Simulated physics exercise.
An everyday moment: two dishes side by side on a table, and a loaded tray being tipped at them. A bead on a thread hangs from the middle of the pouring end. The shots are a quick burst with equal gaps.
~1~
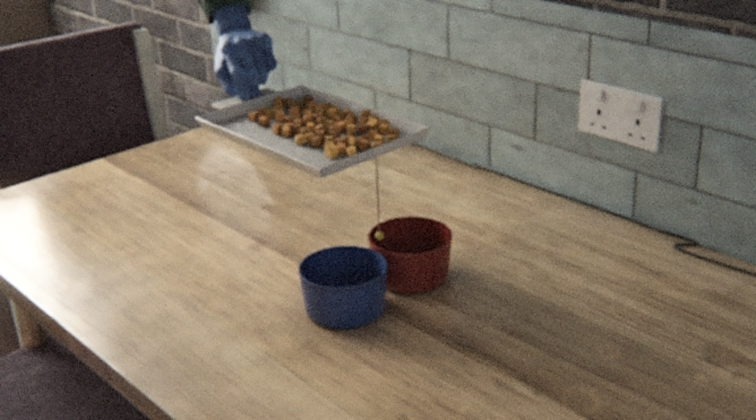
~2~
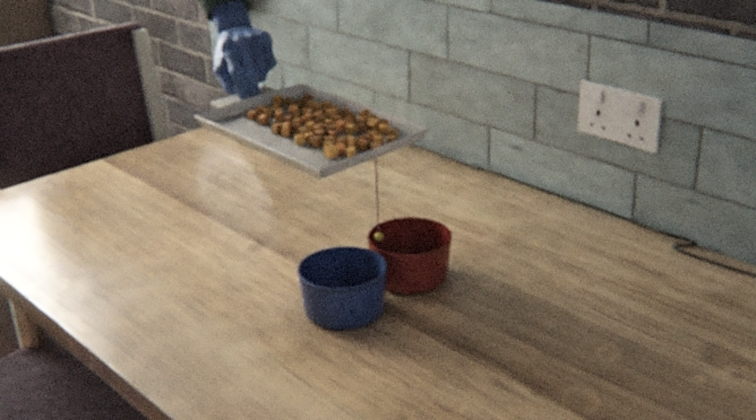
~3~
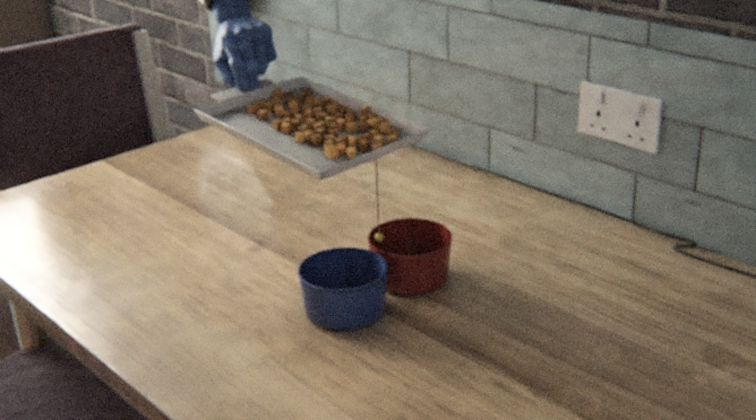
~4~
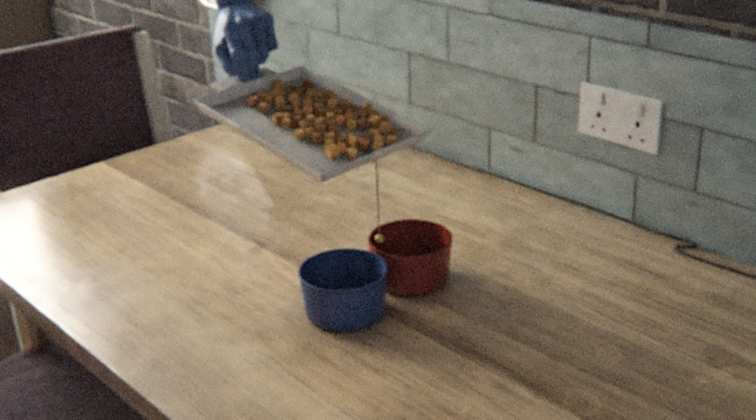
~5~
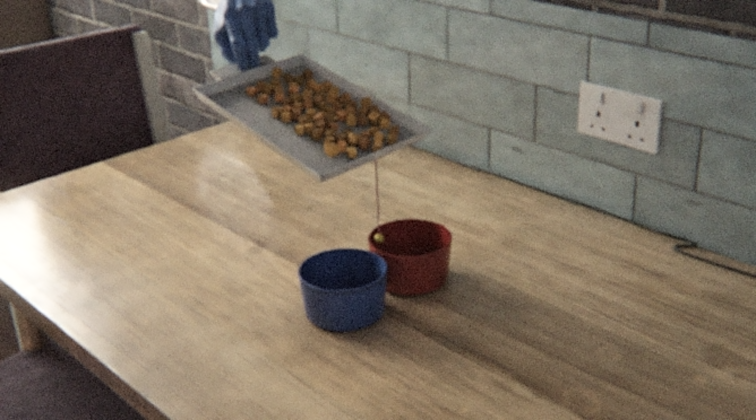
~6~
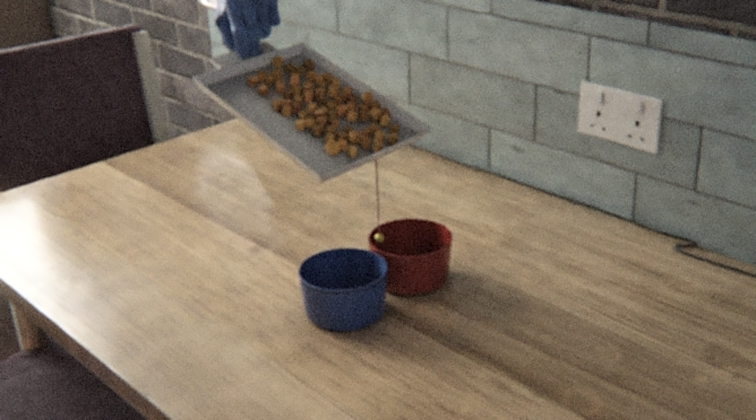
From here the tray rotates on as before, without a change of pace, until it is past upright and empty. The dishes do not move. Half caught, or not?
They take only the smaller part between them.
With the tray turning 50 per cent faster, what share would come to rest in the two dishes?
About 30 per cent.
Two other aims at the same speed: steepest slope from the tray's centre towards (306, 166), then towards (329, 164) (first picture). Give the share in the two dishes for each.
Near 70 % and 60 %.
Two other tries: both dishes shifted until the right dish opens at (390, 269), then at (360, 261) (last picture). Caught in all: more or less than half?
The first try: Above a half. The second: Less than half.
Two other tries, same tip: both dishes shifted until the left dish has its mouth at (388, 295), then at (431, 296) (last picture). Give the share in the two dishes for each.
Near 50 % and 10 %.
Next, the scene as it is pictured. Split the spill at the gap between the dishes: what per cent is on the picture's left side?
About 10 per cent.
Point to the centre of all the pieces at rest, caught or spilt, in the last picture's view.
Near (400, 322).
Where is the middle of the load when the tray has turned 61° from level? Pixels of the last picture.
Near (367, 140).
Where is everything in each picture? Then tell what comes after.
In the first picture, corners of the pouring end near (320, 166) and (423, 127), level; middle of the load near (330, 124), croutons; left dish near (373, 299); right dish near (440, 265); bead on its thread near (380, 236).
In the second picture, corners of the pouring end near (320, 167) and (422, 128), level; middle of the load near (330, 124).
In the third picture, corners of the pouring end near (320, 169) and (423, 129), tipped barely, lowest at the left corner; middle of the load near (330, 121).
In the fourth picture, corners of the pouring end near (321, 171) and (424, 129), tipped a little, lowest at the left corner; middle of the load near (330, 117).
In the fifth picture, corners of the pouring end near (321, 172) and (424, 129), tipped a little, lowest at the left corner; middle of the load near (330, 111).
In the sixth picture, corners of the pouring end near (322, 173) and (425, 128), tipped clearly, lowest at the left corner; middle of the load near (331, 106); left dish near (373, 301); right dish near (440, 267).
Shortly afterwards, tray tipped steeply; all but a few on the tray; a little in the air.
Next, tray tipped past a quarter turn; near a quarter on the tray; a little in the left dish; near a quarter outside both; near a third in the air.
Some moments later, tray tipped past a quarter turn; near a quarter in the left dish; only a few in the right dish; near two thirds outside both.
In the end, tray tipped past a quarter turn; near a quarter in the left dish; only a few in the right dish; near two thirds outside both.
